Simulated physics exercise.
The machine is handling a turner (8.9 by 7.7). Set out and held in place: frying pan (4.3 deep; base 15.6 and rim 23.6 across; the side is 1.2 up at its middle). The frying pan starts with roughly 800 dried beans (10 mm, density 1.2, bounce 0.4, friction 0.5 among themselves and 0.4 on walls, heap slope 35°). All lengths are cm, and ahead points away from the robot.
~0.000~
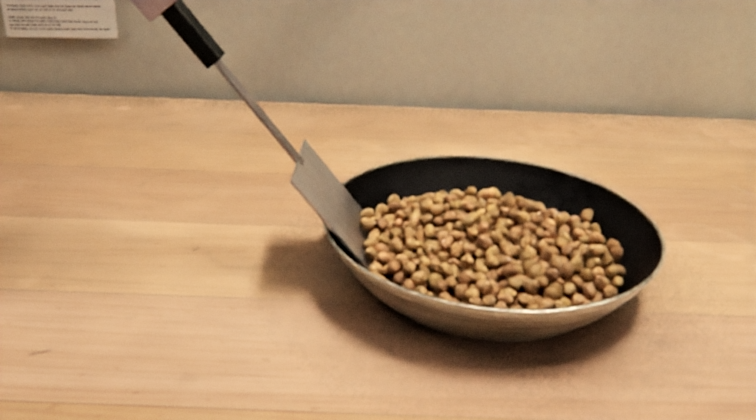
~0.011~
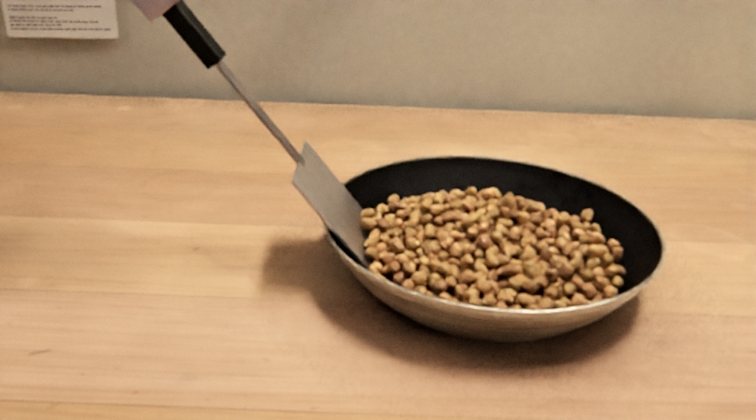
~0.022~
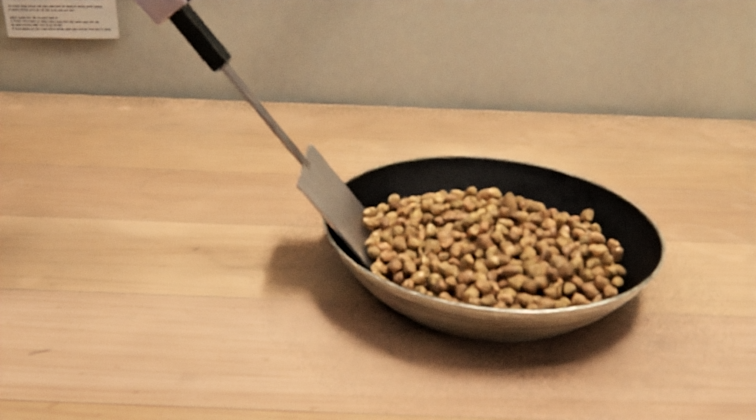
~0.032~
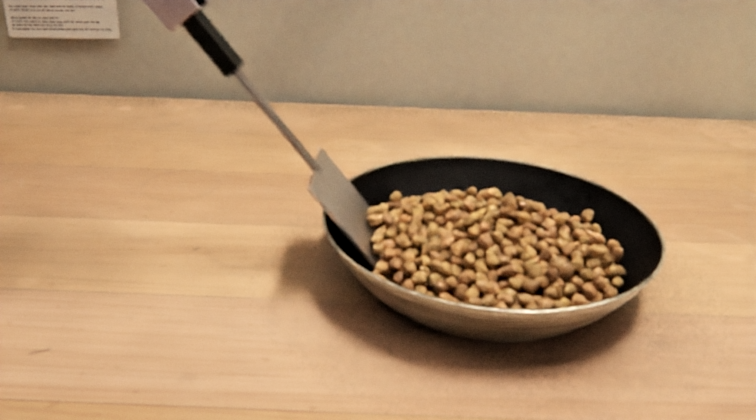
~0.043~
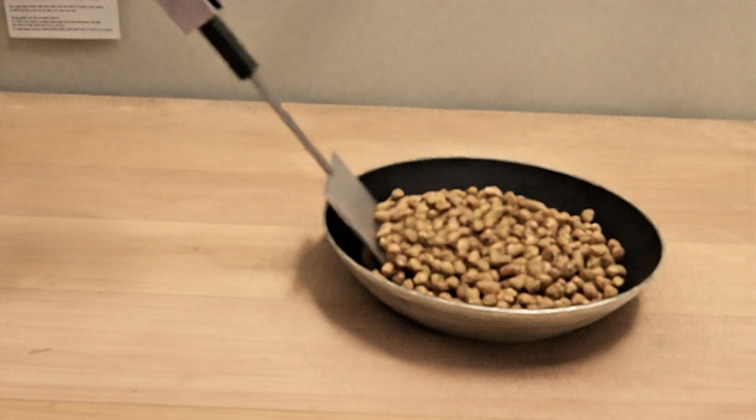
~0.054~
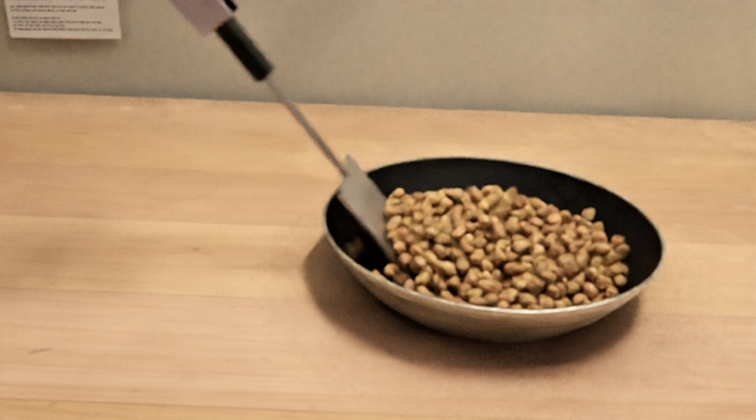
A metal turner held at a slant slides slightly right, nudging beans in a frying pan.
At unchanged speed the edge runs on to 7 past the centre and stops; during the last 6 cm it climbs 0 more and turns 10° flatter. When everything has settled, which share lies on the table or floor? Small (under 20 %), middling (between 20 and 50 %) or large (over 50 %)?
Share on the table or floor: Small (under 20 %).
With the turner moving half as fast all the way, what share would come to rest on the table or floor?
It would be near 10 per cent.
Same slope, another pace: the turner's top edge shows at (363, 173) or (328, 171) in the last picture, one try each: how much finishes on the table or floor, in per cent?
About 20 and 10 per cent.
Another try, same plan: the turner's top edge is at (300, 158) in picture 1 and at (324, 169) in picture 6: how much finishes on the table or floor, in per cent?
Some 10 per cent.
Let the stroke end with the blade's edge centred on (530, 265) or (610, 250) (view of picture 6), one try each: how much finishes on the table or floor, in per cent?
Some 0 and 40 per cent.
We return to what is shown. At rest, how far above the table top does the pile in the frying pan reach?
Some 6.0 cm.
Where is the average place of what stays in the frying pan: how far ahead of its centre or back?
Roughly 3.5 cm ahead.
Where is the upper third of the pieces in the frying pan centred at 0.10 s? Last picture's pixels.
Around (512, 230).
By 0.10 s, sloping 52°, highest piece 7 above the table; 799 in the frying pan, 1 on the blade or in flight.
By 0.14 s, sloping 49°, highest piece 9 above the table; 797 in the frying pan, 3 on the blade or in flight.
By 0.36 s, sloping 42°, highest piece 6 above the table; 696 in the frying pan, 96 on the table or floor, 8 on the blade or in flight.
By 1.41 s, sloping 42°, highest piece 6 above the table; 689 in the frying pan, 111 on the table or floor.
Final count, 689 in the frying pan, 111 on the table or floor. That is 14 % on the table or floor.
